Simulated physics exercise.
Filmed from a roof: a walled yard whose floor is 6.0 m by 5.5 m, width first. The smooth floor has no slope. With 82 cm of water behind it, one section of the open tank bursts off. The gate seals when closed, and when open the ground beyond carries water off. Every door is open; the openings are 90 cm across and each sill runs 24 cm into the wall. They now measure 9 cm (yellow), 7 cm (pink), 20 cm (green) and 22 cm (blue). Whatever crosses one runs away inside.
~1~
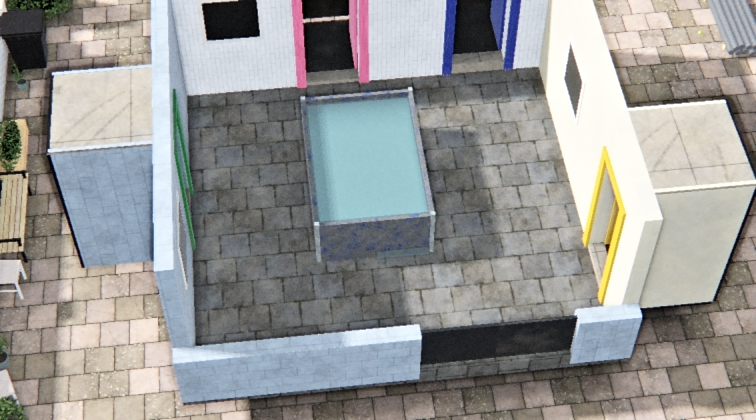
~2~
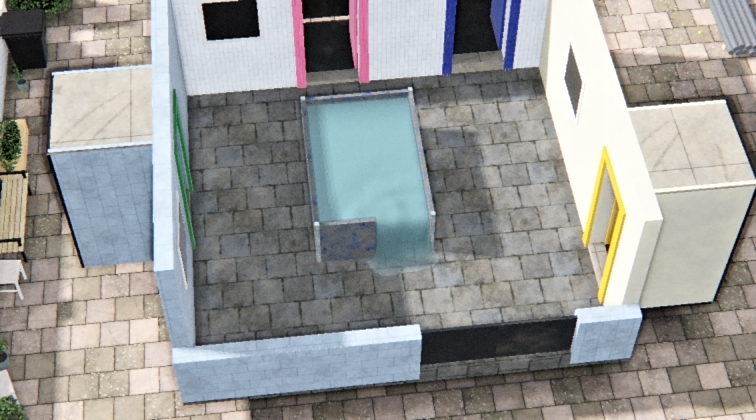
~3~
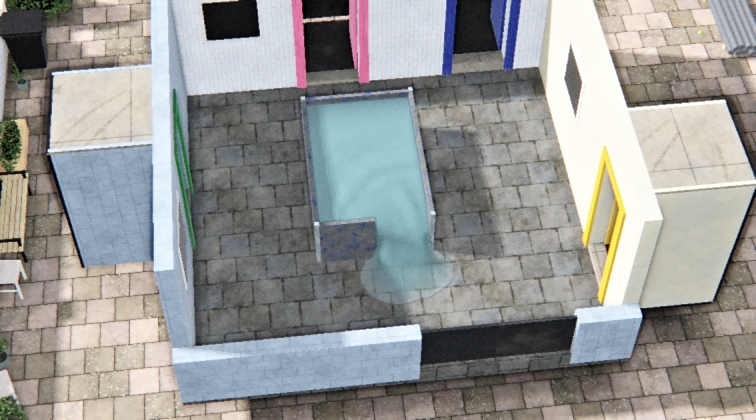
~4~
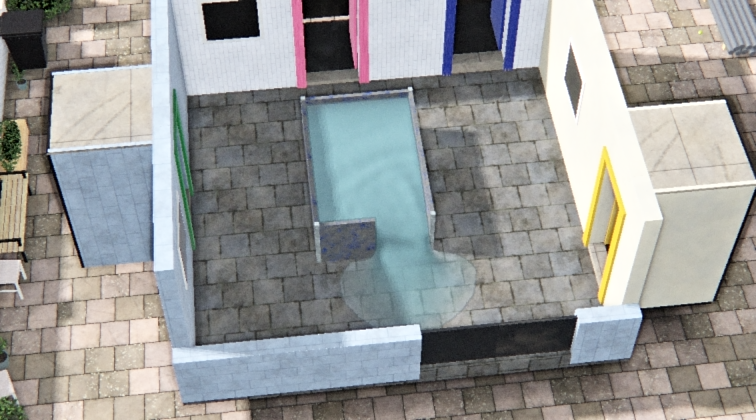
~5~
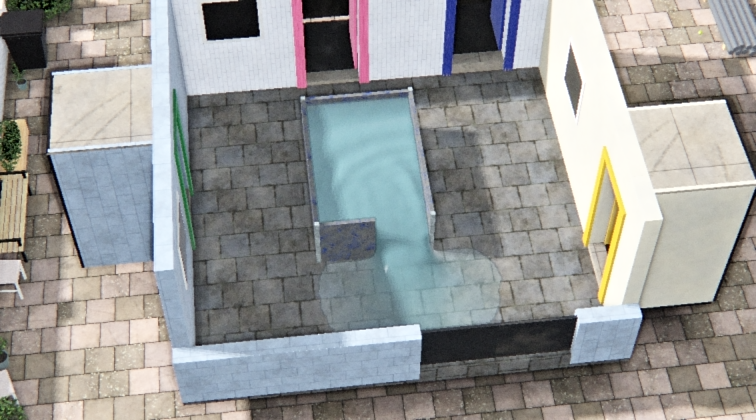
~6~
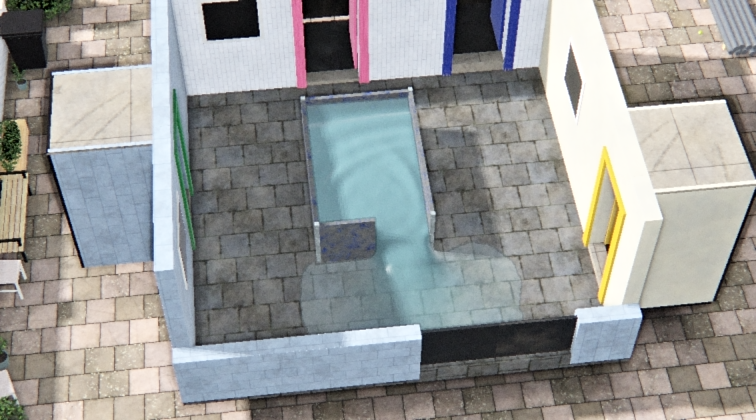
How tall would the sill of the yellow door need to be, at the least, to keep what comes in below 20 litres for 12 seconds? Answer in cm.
At least 21 cm or so.
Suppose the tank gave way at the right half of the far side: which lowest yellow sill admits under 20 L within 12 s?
Then roughly 7.5 cm.
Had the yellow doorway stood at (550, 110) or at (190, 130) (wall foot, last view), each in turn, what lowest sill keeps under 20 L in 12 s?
About 10.5 and 14.0 cm.
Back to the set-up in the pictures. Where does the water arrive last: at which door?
Last comes the pink one.
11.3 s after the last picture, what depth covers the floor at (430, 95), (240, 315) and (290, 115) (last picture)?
Roughly 9, 7 and 8 cm, in turn.
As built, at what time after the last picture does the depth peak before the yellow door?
At about 2.0 s.
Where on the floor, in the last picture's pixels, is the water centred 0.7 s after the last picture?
Around (384, 232).
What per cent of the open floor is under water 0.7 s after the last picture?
Some 25 per cent of it.
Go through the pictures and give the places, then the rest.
The open tank at (366, 158) is whole and still, 82 cm deep; the yellow door at (604, 231) is dry, in the first picture.
The gap is at (402, 238), the front 0.4 m out at (383, 273); the back of the open tank holds 82 cm, in the second picture.
Water pours out at (402, 241) and has run 0.8 m, to (391, 299); about 12 cm deep outside, 82 cm at the back, in the third picture.
Water pours out at (402, 242) and has run 1.4 m, to a hidden place; about 8 cm deep outside, 82 cm at the back, in the fourth picture.
Water pours out at (402, 241) and has run 1.9 m, to a hidden place; about 6 cm deep outside, 81 cm at the back, in the fifth picture.
The front is at a hidden place, 2.0 m from the gap at (402, 241); 4.7 m2 of floor is wet, 74 cm left at the back; 1.3 m in a straight line remain to the yellow door at (604, 231), in the sixth picture.
Then, 0.7 s after the last picture water covers 25 % of the floor, deepest (46 cm) near (423, 344); it has not reached the yellow door.
Then, 2.3 s after the last picture water covers 55 % of the floor, deepest (38 cm) near (585, 339); 21 cm at the yellow door, 42 litres in over its 9 cm sill.
Then, 11.3 s after the last picture water covers 100 % of the floor, deepest (14 cm) near (195, 304); 8 cm at the yellow door, 188 litres in over its 9 cm sill.
At the yellow door as built, the water peaked near 21 cm, 2.1 s after the last picture.
Run again over the same 12 s with other heights there, 42 litres in over 17.5 cm, 9 litres over 24 cm. The limit of 20 litres is kept from about 21 cm up.
